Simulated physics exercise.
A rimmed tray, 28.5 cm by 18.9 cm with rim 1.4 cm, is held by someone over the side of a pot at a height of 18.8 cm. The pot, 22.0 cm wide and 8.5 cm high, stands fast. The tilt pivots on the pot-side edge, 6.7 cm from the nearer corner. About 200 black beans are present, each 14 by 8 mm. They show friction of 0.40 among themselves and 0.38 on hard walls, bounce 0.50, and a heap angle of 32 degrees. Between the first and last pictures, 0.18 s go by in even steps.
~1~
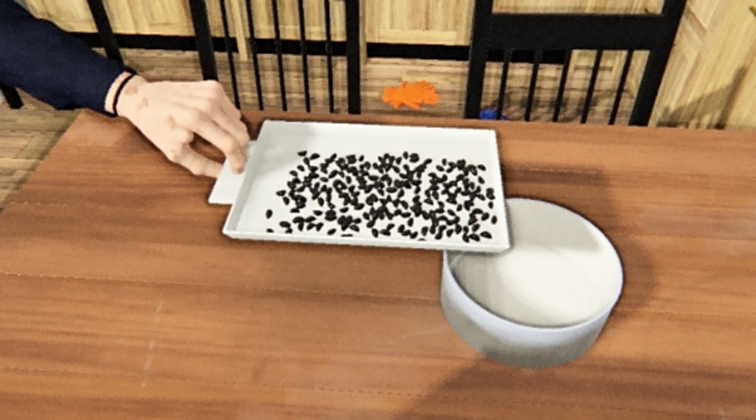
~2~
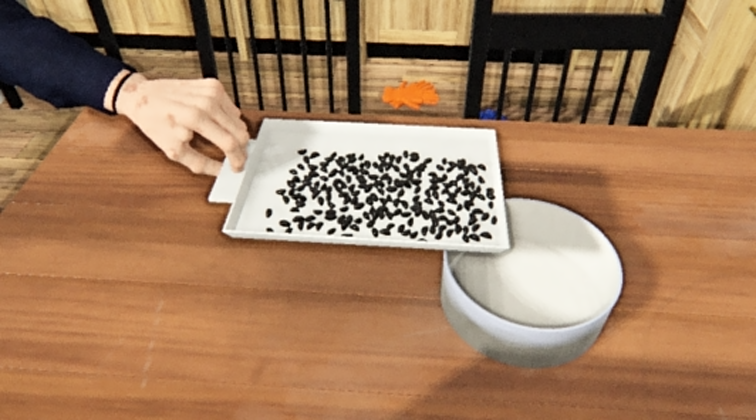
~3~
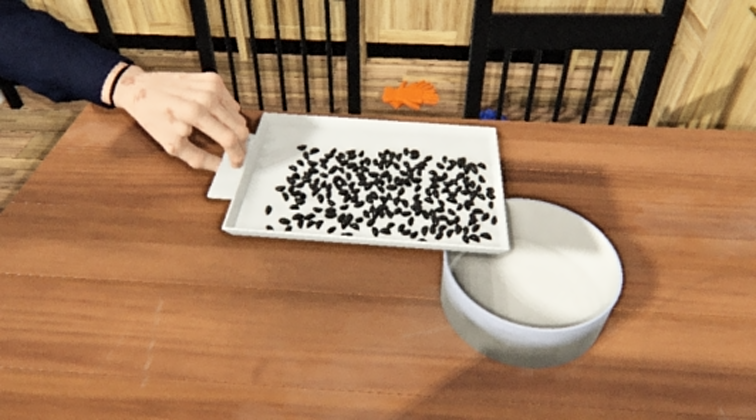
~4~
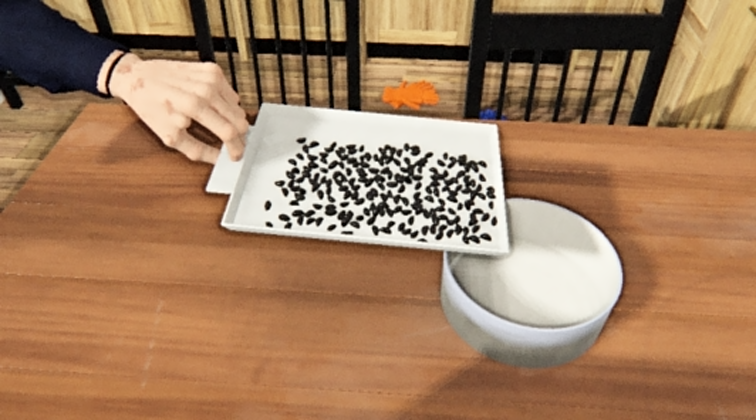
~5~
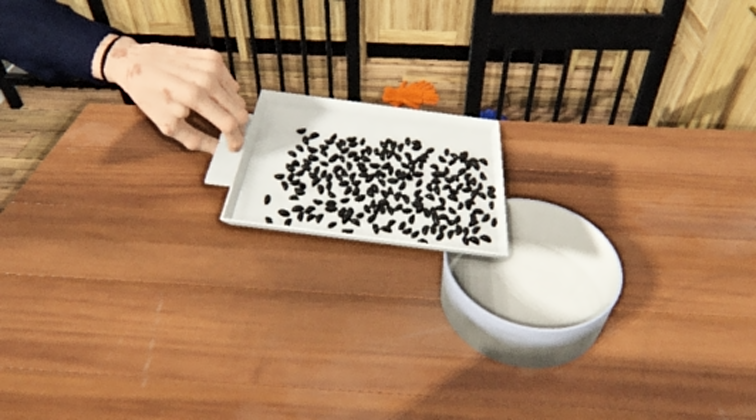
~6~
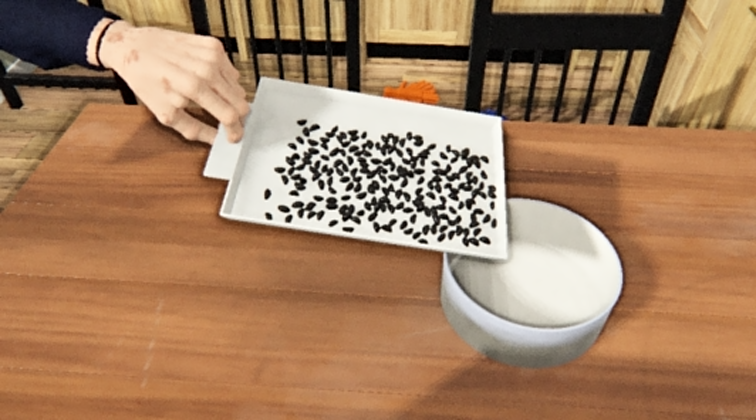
On a wooden table, a hand holds a white rimmed tray scattered with black beans level, its right end over the rim of a round white pot. Slowly, the hand tilts the tray, raising the handle side slightly, while the beans barely shift and the pot stays still.
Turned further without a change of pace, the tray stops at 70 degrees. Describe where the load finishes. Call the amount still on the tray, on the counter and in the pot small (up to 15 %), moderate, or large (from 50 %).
At the end, tray: Small, counter: Large, pot: Moderate.
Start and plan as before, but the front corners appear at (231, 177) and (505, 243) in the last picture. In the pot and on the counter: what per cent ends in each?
Pot 90 % / counter 5 %.
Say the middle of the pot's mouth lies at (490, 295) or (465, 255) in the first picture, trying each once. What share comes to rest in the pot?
Near 95 and 50 percent, one try each.
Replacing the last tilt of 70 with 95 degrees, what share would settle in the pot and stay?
Estimated share: About 35 %.
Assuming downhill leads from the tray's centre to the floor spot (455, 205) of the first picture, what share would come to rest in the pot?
75 %.
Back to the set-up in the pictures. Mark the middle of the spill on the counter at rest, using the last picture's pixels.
(496, 404).
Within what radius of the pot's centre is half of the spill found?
Some 18 cm.
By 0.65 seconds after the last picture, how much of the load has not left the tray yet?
It comes to near 10 per cent.
Then, 0.22 s after the last picture, tilt 42 degrees; the tray holds 100 %, the pot 0 %.
Then, 0.38 s after the last picture, tilt 62 degrees; the tray holds 90 %, the pot 0 %.
Then, 0.65 s after the last picture, tilt 70 degrees; the tray holds 10 %, the pot 25 %.
In the end, tray 0 %, counter 65 %, pot 35 %.
